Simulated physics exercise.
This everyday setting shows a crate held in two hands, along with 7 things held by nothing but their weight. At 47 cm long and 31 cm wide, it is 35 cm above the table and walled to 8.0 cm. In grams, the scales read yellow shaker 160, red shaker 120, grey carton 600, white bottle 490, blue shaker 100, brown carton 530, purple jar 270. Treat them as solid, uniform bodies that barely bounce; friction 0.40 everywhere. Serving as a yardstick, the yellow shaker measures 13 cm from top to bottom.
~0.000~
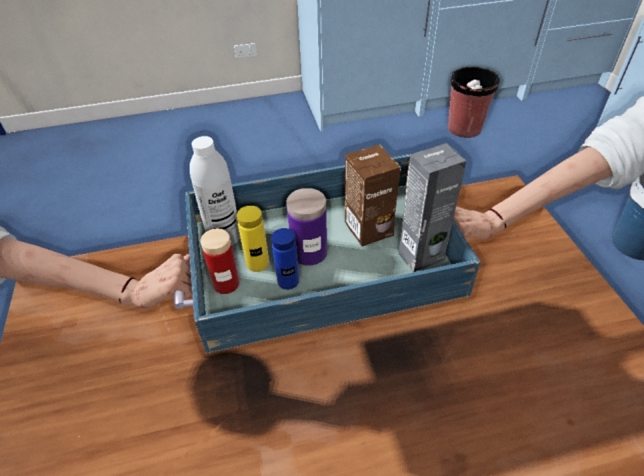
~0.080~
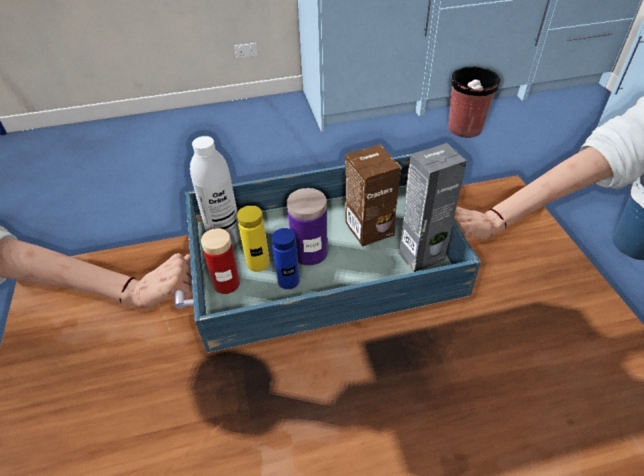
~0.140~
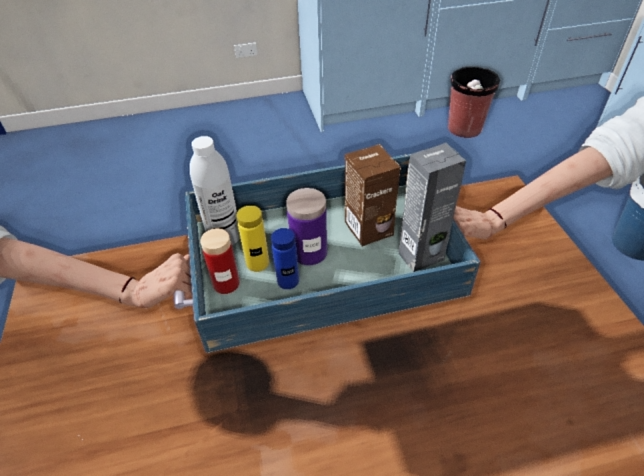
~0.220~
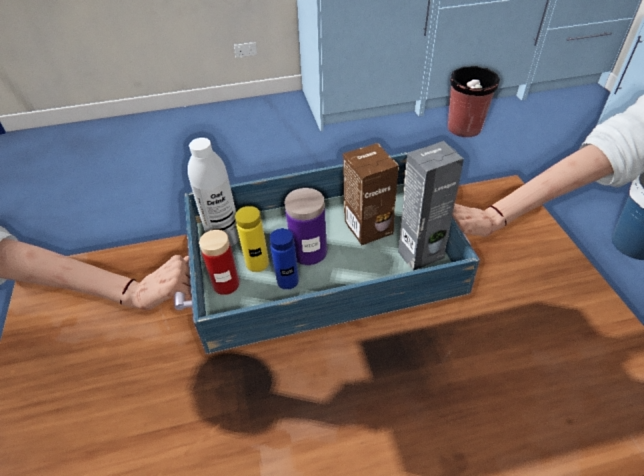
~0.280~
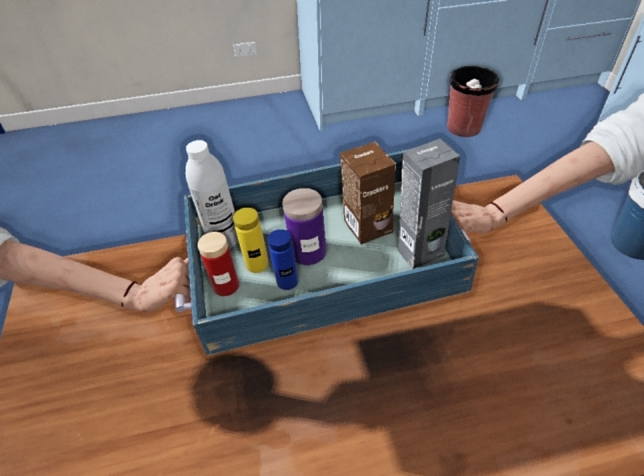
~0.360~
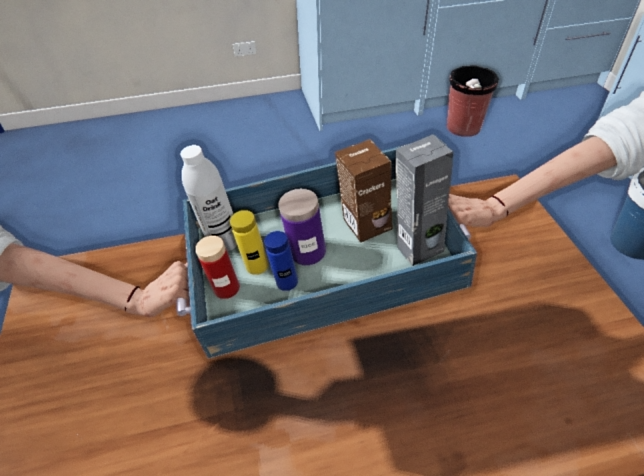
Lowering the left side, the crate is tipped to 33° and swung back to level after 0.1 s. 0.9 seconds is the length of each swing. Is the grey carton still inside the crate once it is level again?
Yes.
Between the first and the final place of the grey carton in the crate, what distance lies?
31 cm.
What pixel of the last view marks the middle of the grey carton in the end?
It ends near (273, 293).
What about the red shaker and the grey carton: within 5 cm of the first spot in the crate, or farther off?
First the red shaker: It stays in position; then the grey carton: It departs its position.
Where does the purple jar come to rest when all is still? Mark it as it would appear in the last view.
Around (240, 235).
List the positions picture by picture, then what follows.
The first frame shows crate level; grey carton (429, 212); yellow shaker (254, 240).
The second frame shows crate level; white bottle (215, 194); blue shaker (286, 260).
The third frame shows crate level; brown carton (371, 197); purple jar (308, 228).
The fourth frame shows tip 1°, left side down; yellow shaker (253, 240); red shaker (220, 263).
The fifth frame shows tip 3°, left side down; white bottle (212, 197); blue shaker (284, 260).
The sixth frame shows tip 6°, left side down; grey carton (422, 205); brown carton (365, 193).
Around 0.86 s, tip 31°, left side down; grey carton tipped 30° against what carries it near (352, 210); blue shaker tipped 48° against what carries it; yellow shaker tipped 41° against what carries it.
Around 0.96 s, tip 33°, left side down; grey carton tipped 69° against what carries it near (321, 257); blue shaker tipped 69° against what carries it; yellow shaker tipped 45° against what carries it.
Around 1.16 s, tip 33°, left side down; grey carton on its side near (271, 317); blue shaker on its side; brown carton tipped 14° against what carries it.
Around 1.86 s, tip 2°, left side down; grey carton on its side near (272, 294); blue shaker on its side; brown carton tipped 28° against what carries it.
Finally (3.5 s), on their side or leaning hard in the crate, grey carton and blue shaker; not toppled but over 5 cm from the start, yellow shaker, brown carton and purple jar; the other 2 still in place (within 5 cm). In the last view, grey carton near (273, 293).
